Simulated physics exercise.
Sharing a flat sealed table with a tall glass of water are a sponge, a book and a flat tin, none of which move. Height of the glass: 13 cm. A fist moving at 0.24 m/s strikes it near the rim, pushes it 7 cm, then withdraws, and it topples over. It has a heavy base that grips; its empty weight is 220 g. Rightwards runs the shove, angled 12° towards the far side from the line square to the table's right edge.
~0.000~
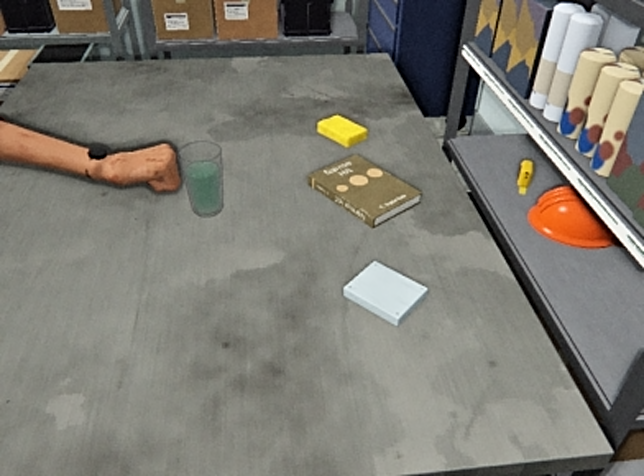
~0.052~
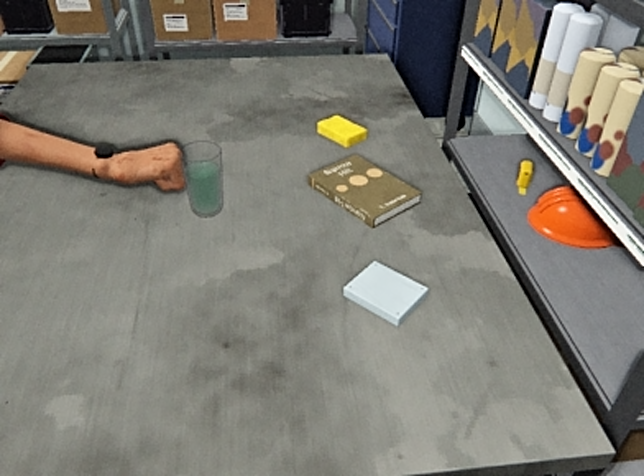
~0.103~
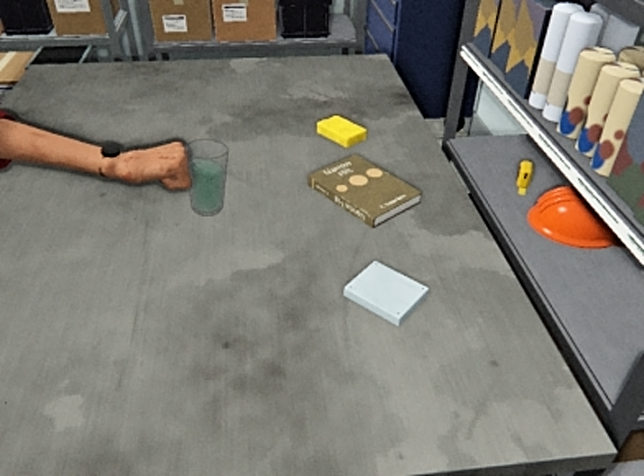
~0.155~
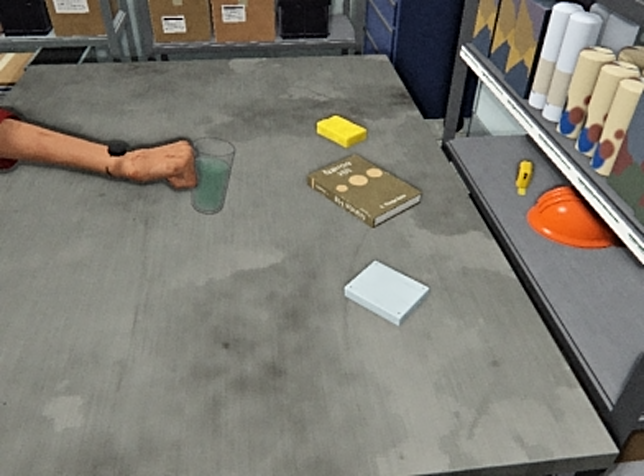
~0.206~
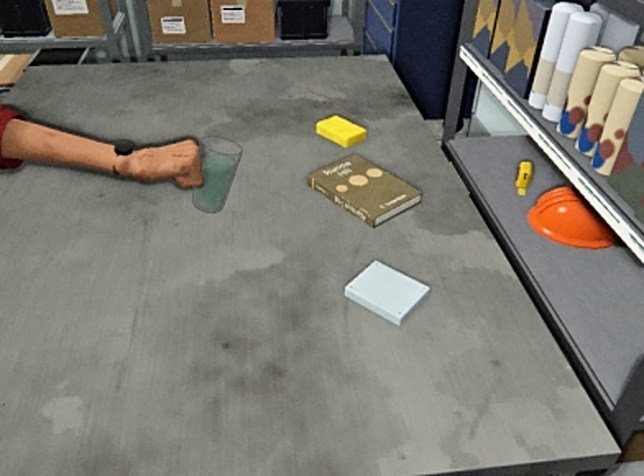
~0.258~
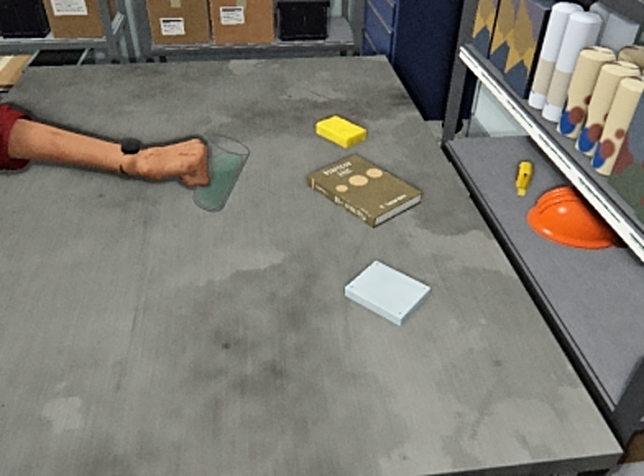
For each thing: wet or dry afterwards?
Afterwards the sponge is wet, the book is wet, the flat tin is wet.
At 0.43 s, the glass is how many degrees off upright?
Roughly 58 degrees.
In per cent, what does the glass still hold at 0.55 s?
About 80 %.
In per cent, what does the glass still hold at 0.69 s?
Pretty close to 48 %, I reckon.
By 0.43 s the tilt is 57° and 100 per cent is in the glass, 0 has run off the table; wet so far, nothing.
By 0.55 s the tilt is 86° and 81 per cent is in the glass, 0 has run off the table; wet so far, book.
By 0.69 s the tilt is 86° and 47 per cent is in the glass, 0 has run off the table; wet so far, book.
By 0.93 s the tilt is 86° and 24 per cent is in the glass, 1 has run off the table; wet so far, sponge, book.
At rest 6 per cent is in the glass, 13 has run off the table; wet so far, sponge, book, flat tin.
